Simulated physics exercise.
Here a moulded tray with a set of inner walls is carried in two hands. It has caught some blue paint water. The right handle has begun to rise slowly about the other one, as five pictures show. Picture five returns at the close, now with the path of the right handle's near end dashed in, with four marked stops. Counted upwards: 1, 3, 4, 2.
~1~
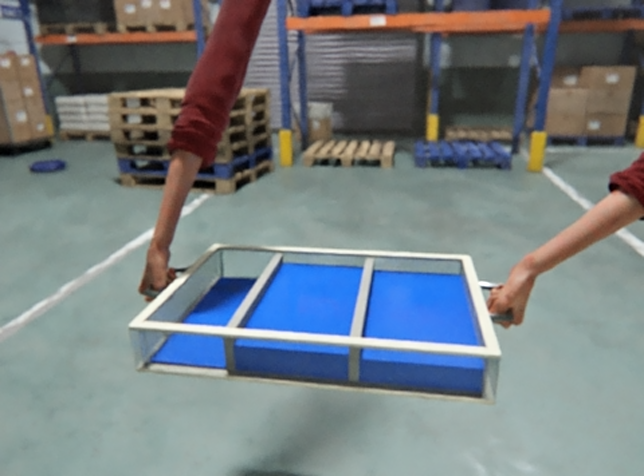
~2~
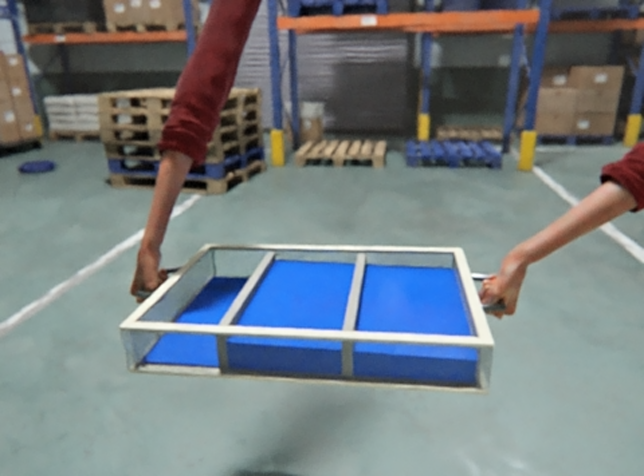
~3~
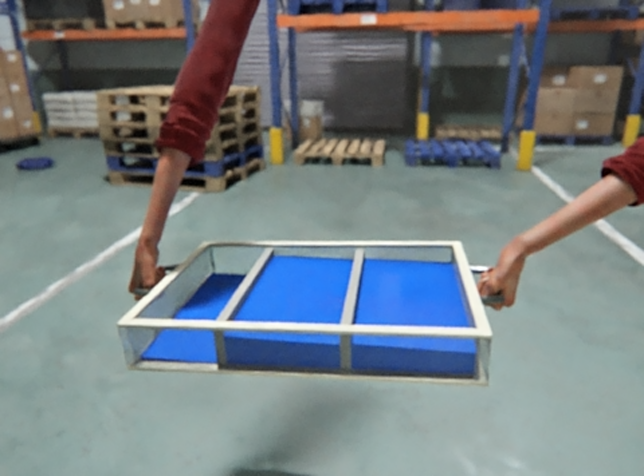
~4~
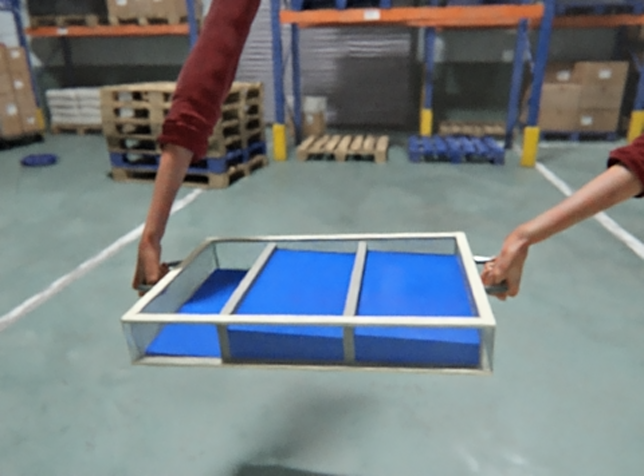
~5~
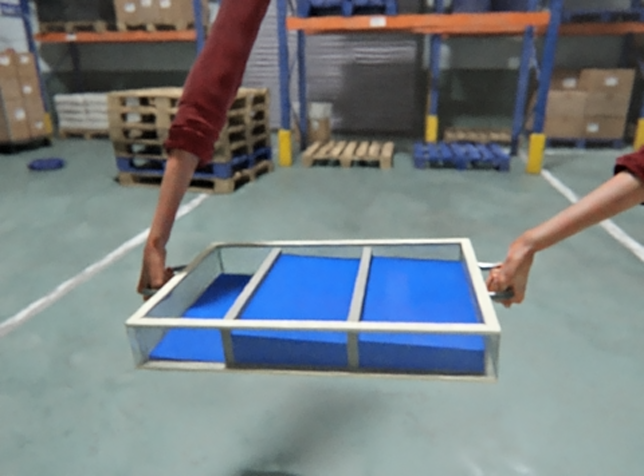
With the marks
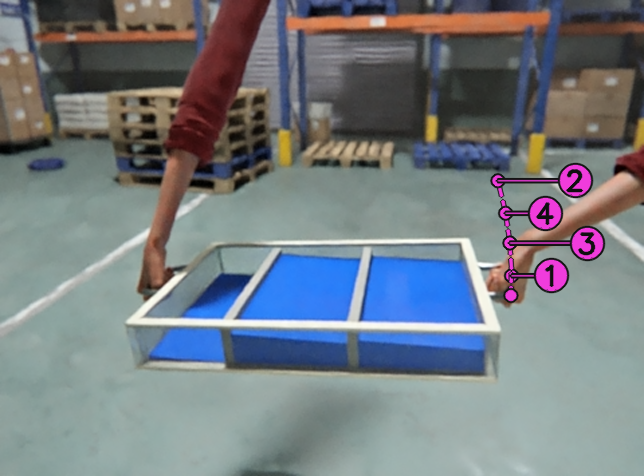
Two hands held a clear, pale-rimmed tray of blue liquid, split into three bays, above a warehouse floor, shifting it slightly left and then back right while tilting it a little down to the left.
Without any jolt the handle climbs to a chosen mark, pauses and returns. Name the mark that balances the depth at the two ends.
The answer is mark 2.
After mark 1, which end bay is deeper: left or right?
The right one.
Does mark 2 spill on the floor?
No, all stays in.
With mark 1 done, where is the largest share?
The middle bay.
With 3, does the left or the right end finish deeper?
The right end bay.
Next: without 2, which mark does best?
That would be 4.
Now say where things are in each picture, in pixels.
The tray is level; deepest in the middle bay, at (310, 300), shallowest in the left; right handle at (504, 302).
Tipped about 1° down to the left; no wall is crossed; right handle at (497, 292).
Tipped about 3° down to the left; no wall is crossed; right handle at (495, 284).
Tipped about 4° down to the left; no wall is crossed; right handle at (499, 274).
Tipped about 4° down to the left; deepest in the middle bay, at (308, 290), shallowest in the left; right handle at (504, 281).
On the marked copy, 1 at (511, 275); 2 at (497, 180); 3 at (509, 243); 4 at (505, 213).
With 1, the right end bay stands much deeper than the other; nothing spills.
With 2, the two end bays stand about equally deep; nothing spills.
With 3, the right end bay stands much deeper than the other; nothing spills.
With 4, the right end bay stands much deeper than the other; nothing spills.
